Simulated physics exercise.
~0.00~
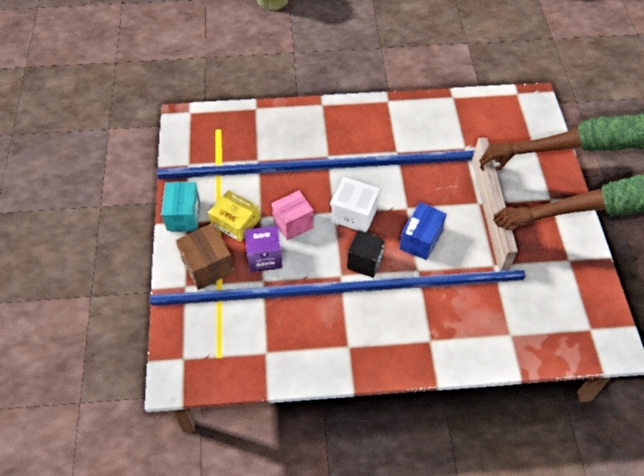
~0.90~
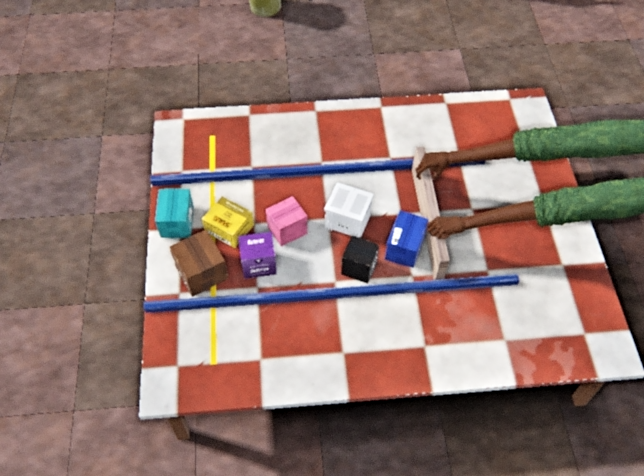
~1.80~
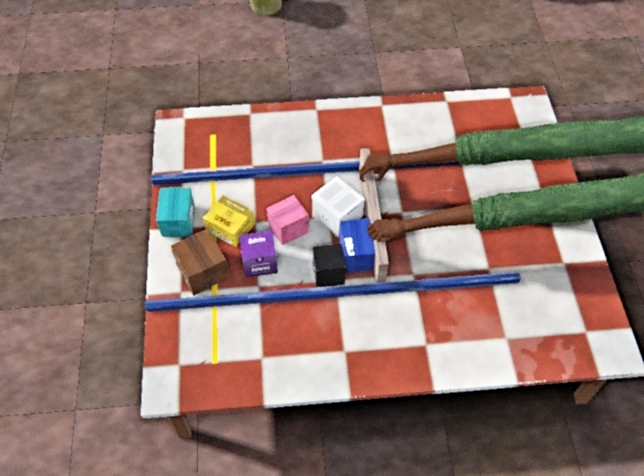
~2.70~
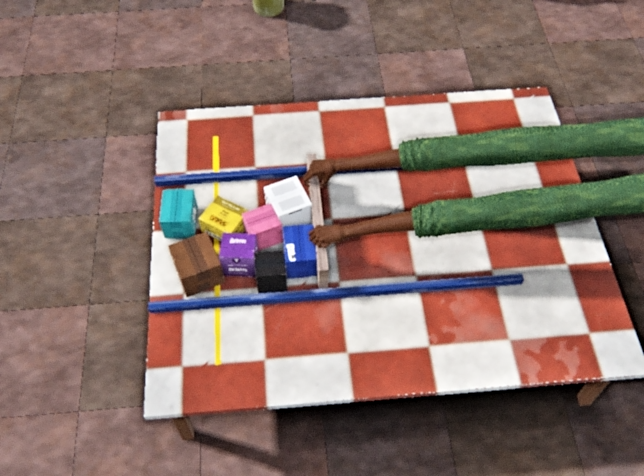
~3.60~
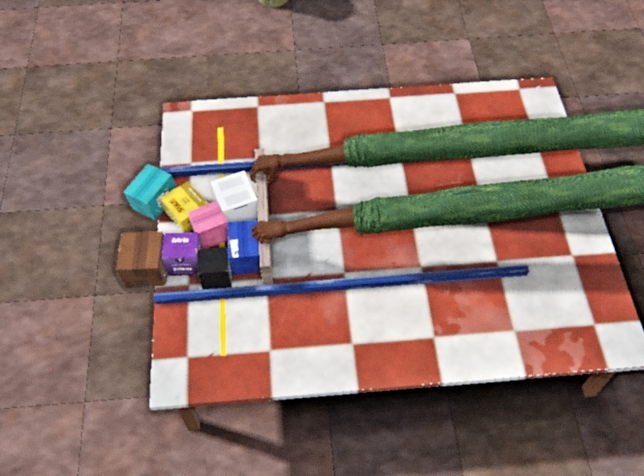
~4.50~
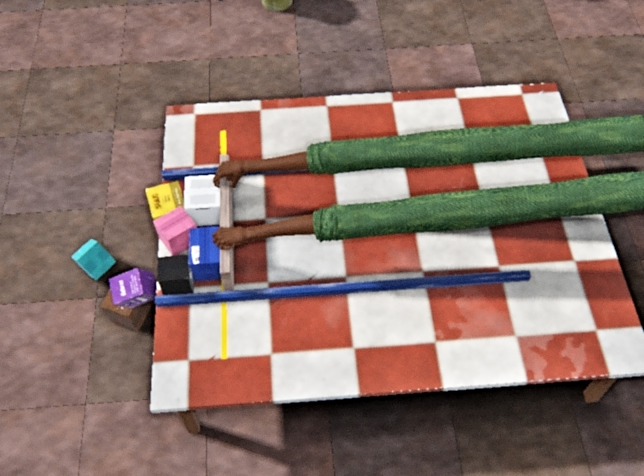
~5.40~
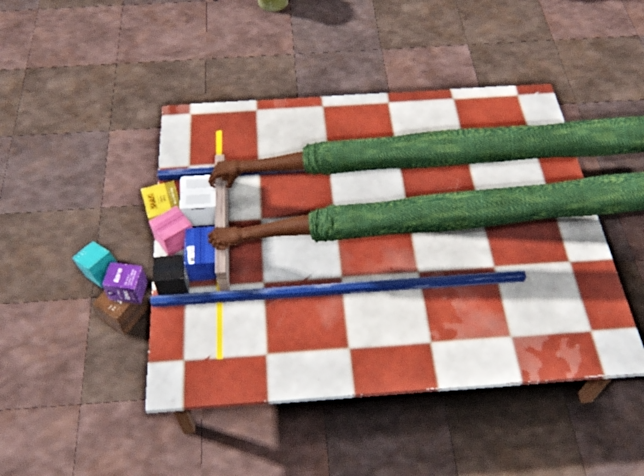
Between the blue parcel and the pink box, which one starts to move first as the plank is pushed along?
The blue parcel starts to move first, and the pink box begins moving left only later, once the plank has pushed farther along.
